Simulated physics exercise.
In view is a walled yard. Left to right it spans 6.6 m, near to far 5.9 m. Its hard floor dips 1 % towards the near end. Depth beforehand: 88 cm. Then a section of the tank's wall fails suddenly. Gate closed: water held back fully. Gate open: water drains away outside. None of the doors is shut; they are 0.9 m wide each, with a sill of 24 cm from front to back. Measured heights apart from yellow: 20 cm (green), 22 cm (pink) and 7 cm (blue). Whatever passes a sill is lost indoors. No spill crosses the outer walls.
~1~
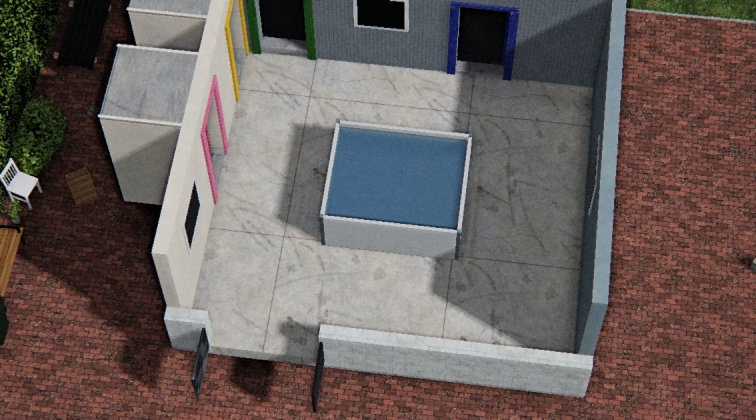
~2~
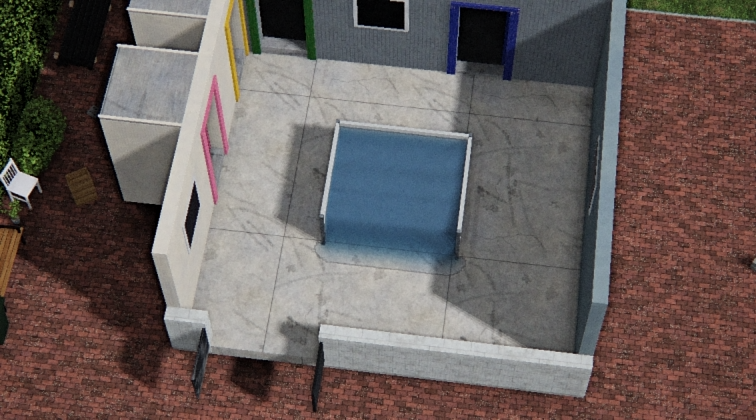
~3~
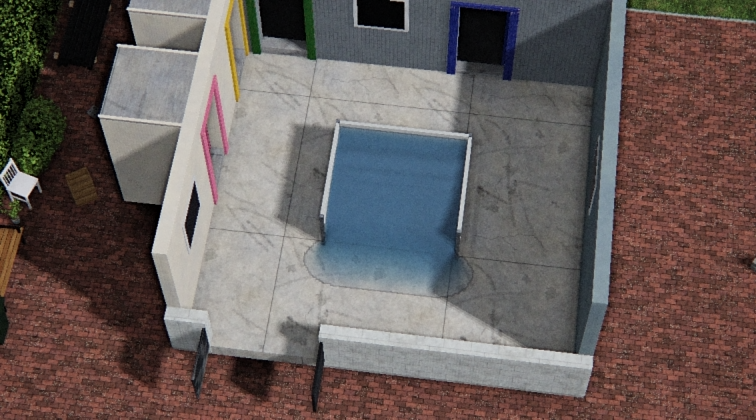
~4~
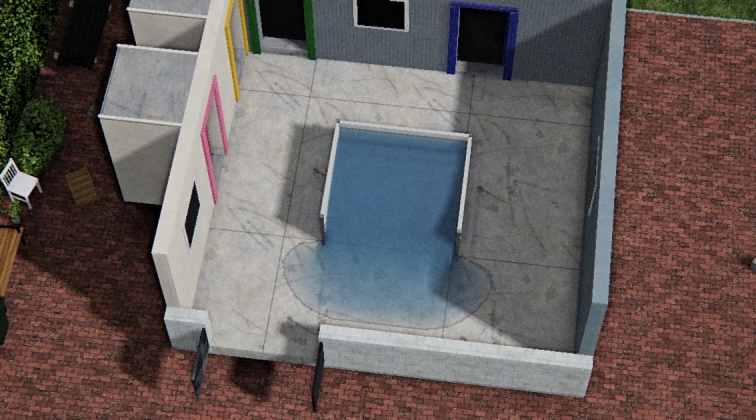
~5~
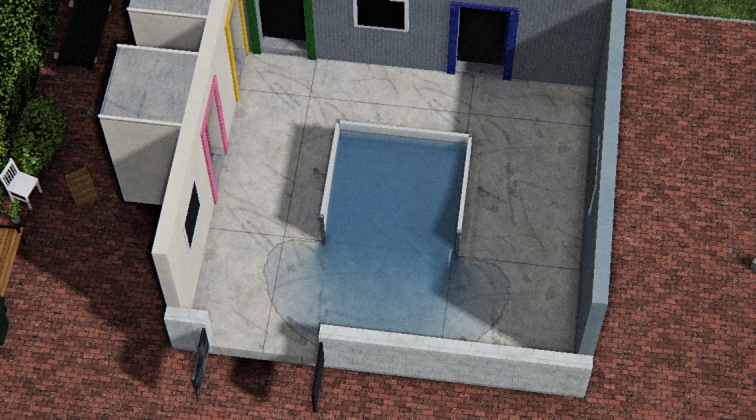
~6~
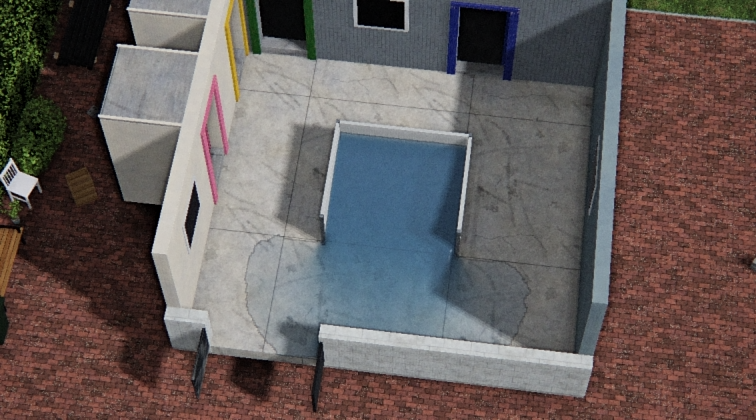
In a walled yard, water pours from an opened tank and spreads across the grey floor.
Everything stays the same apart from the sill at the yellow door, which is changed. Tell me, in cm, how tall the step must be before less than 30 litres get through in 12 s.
It would have to be roughly 7 cm high.
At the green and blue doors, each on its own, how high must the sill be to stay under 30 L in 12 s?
About 7.0 cm at green and about 10.0 cm at blue.
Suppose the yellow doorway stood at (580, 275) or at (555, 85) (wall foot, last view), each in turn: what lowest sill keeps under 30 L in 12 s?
Minimums: About 13.5 cm and 15 cm.
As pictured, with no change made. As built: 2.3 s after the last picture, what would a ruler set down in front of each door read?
Door by door, in centimetres - green 0, pink 0, blue 0, yellow 0.
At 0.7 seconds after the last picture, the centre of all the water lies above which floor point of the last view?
(395, 267) or so.
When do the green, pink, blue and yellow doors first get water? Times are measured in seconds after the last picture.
So green sees it at 3.8 s, pink at 2.6 s, blue at 3.0 s and yellow at 3.4 s.
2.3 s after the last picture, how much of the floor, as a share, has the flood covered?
Around 50 per cent of the floor.
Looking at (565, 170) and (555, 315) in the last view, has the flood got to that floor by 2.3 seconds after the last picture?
First soaked, then soaked.
Then, 0.7 s after the last picture water covers 30 % of the floor, deepest (62 cm) near (376, 352); it has not reached the yellow door.
Then, 2.3 s after the last picture water covers 50 % of the floor, deepest (40 cm) near (556, 373); it has not reached the yellow door.
Then, 11.3 s after the last picture water covers 95 % of the floor, deepest (13 cm) near (192, 311); 8 cm at the yellow door, 0 litres in over its 23 cm sill.
At the yellow door as built, the water peaked near 14 cm, 6.7 s after the last picture.
With a sill of 5.5 cm, 50 litres would have come in within the 12 s; with 7.5 cm, 22 litres. So under 30 litres takes about 7 cm.
